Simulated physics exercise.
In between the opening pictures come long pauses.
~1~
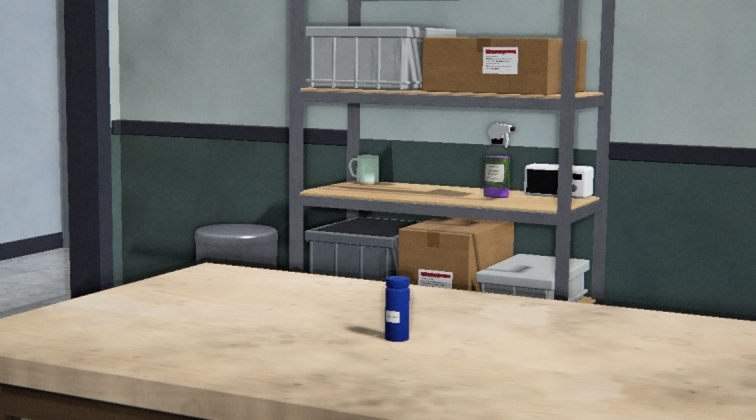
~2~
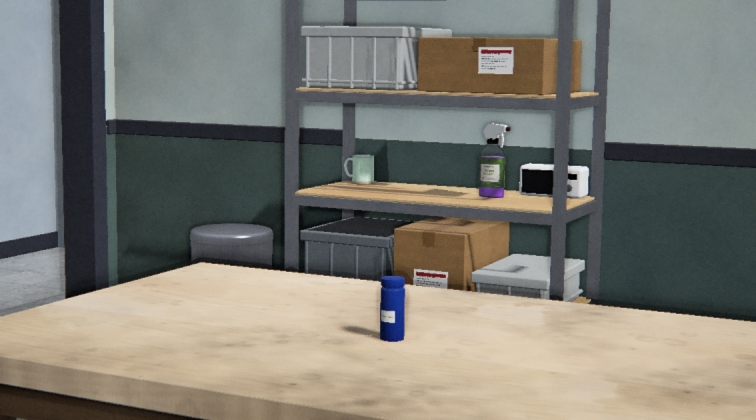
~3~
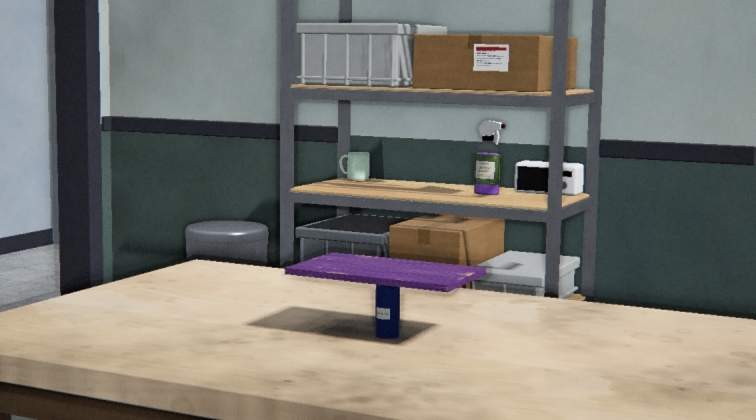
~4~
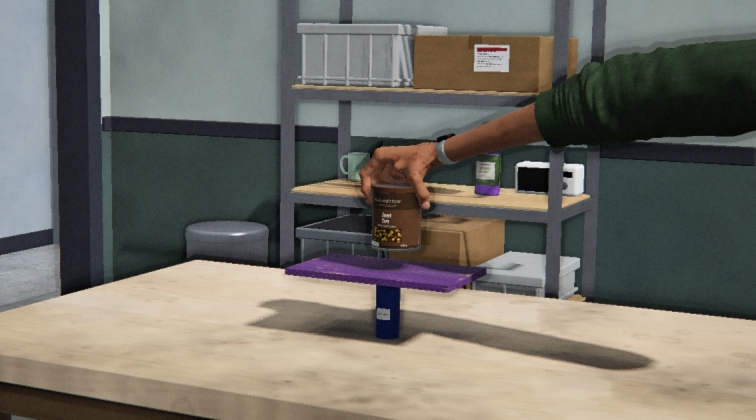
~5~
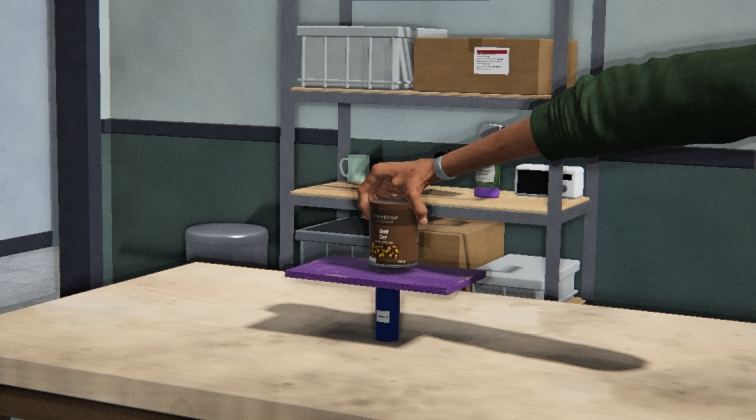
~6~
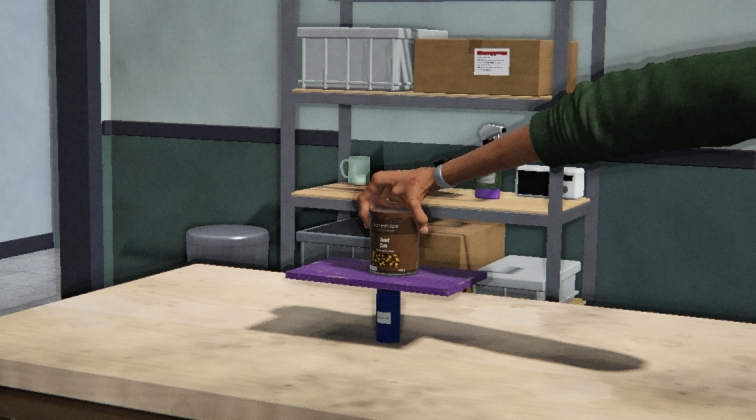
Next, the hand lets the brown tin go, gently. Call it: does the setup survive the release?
It survives.
Then, 0.80 s on from there, no change.
Then, 1.70 s on from there, brown tin resting near (395, 242).
In the end, all 3 unmoved. At the end, from the last picture's camera, brown tin near (395, 242). The stack holds.
